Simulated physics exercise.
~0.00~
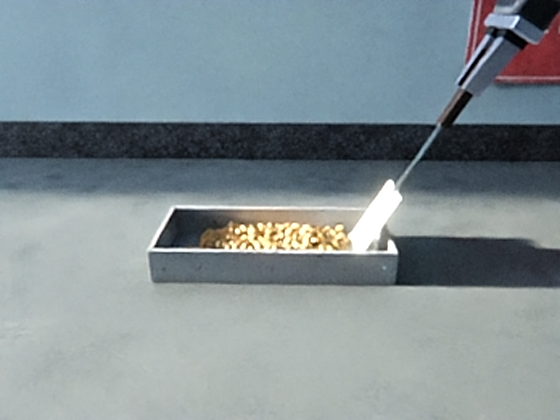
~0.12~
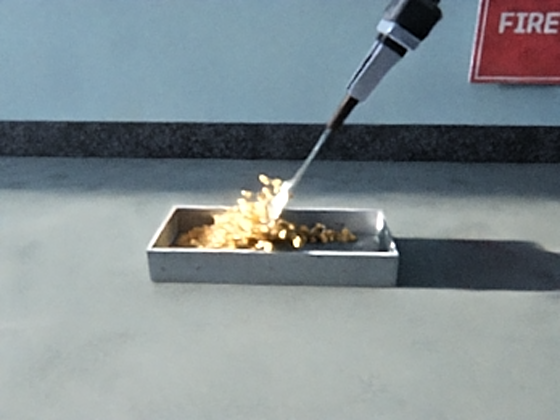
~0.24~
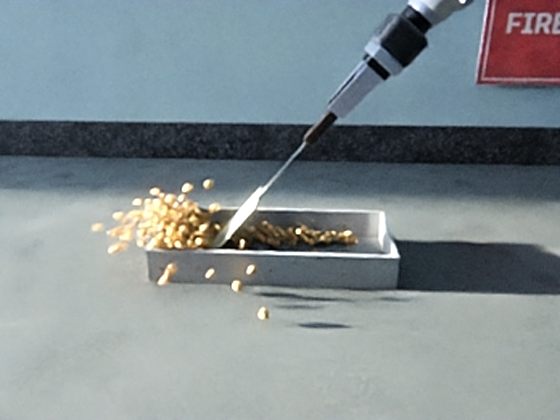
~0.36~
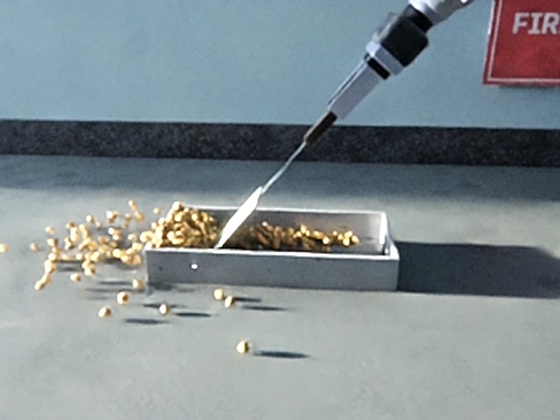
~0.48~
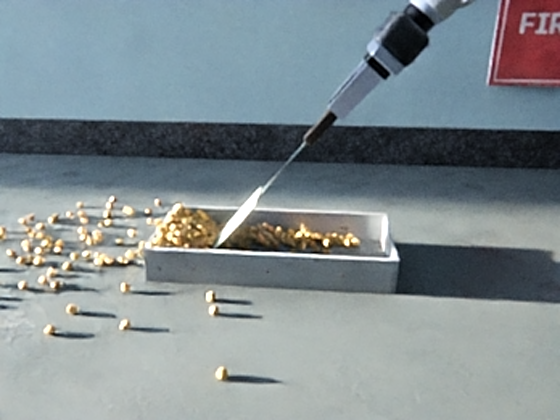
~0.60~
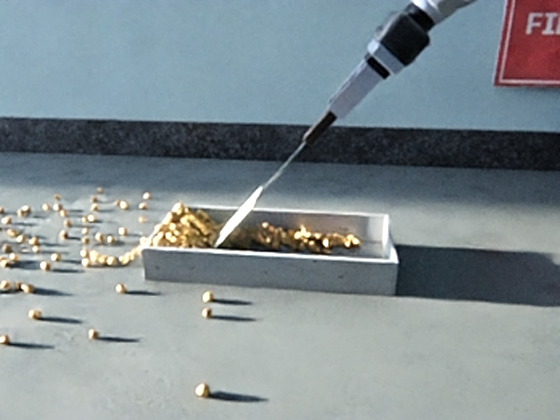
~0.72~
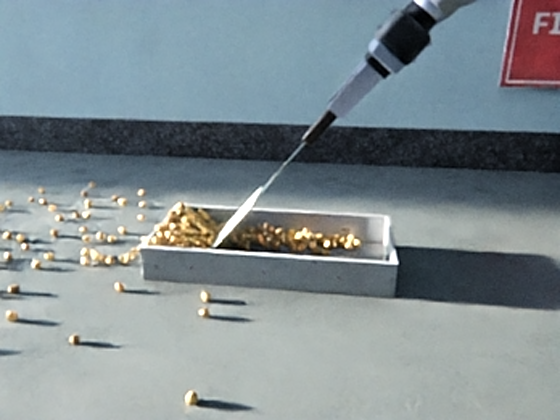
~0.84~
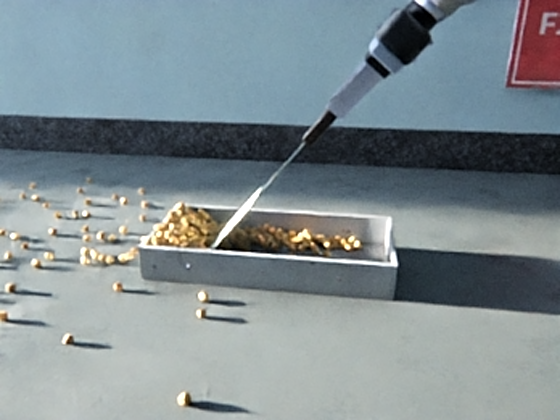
In this clip, a robot arm sweeps a spatula leftward through a grey trough of dried chickpeas, heaping them at the left end and flinging some over the edge, then holds still as the spilled ones scatter and settle on the grey surface, most remaining in the trough.
